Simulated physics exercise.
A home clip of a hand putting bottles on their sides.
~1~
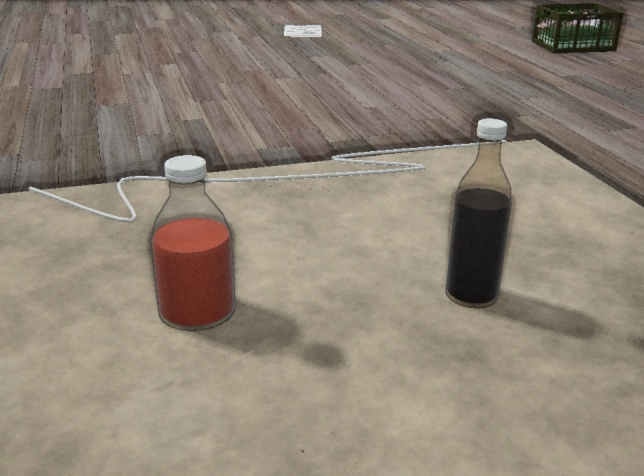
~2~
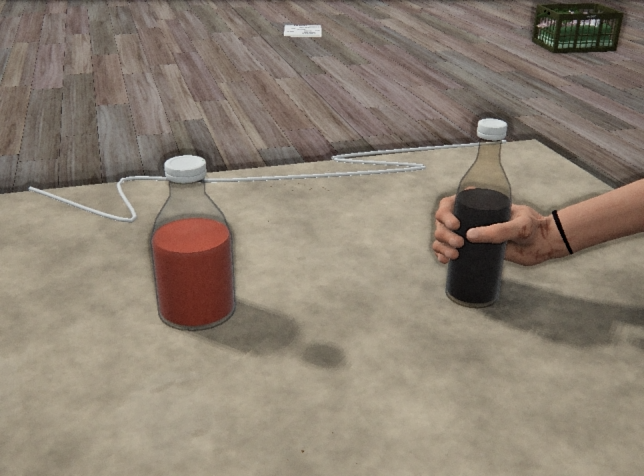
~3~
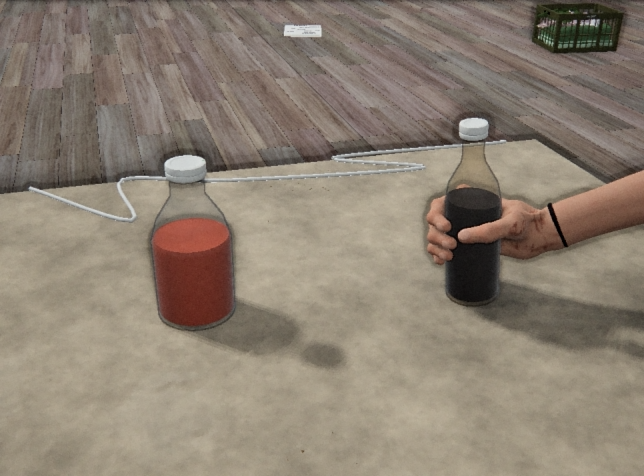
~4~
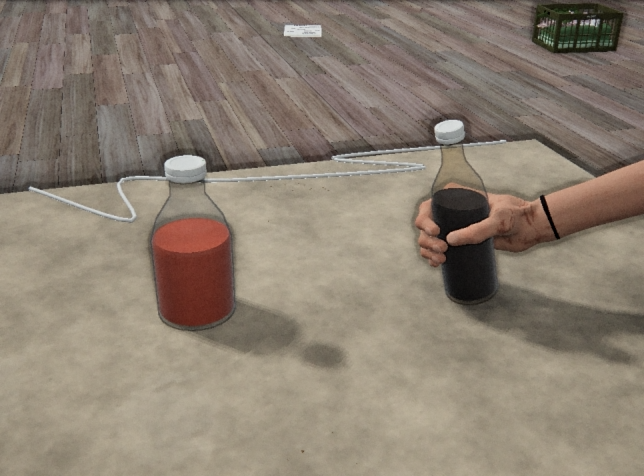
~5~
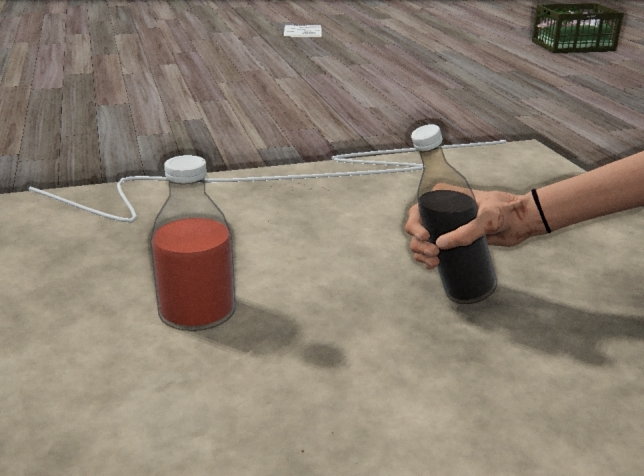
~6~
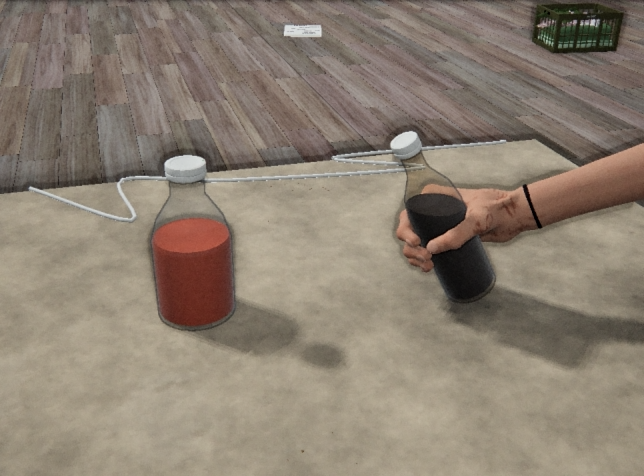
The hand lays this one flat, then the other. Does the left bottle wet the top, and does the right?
The left one keeps it in and the right one keeps it in.
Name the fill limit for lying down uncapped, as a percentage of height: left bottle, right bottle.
In turn 18 and 22 per cent.
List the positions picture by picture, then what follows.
The first frame shows both stand upright; right bottle (482, 212) about half full, capped; left bottle (192, 239) about half full, capped.
The second frame shows a hand takes the right bottle; right bottle about half full, surface at (484, 200); left bottle about half full, surface at (191, 236).
In the third frame, the right bottle is going over; right bottle (473, 212) about half full; left bottle (192, 239) about half full.
In the fourth frame, the right bottle is going over; right bottle about half full, surface at (459, 199); left bottle about half full, surface at (191, 236).
In the fifth frame, the right bottle is going over; right bottle (450, 213) tipped 20°; left bottle (192, 239) about half full.
In the sixth frame, the right bottle is going over; right bottle (439, 216) tipped 25°, capped; left bottle about half full, surface at (191, 236), capped.
Soon after, the right bottle is nearly down; right bottle, nothing comes out.
Later, the right bottle lies flat; right bottle, nothing comes out.
In the end, both lie flat; right bottle, nothing comes out; left bottle, nothing comes out.
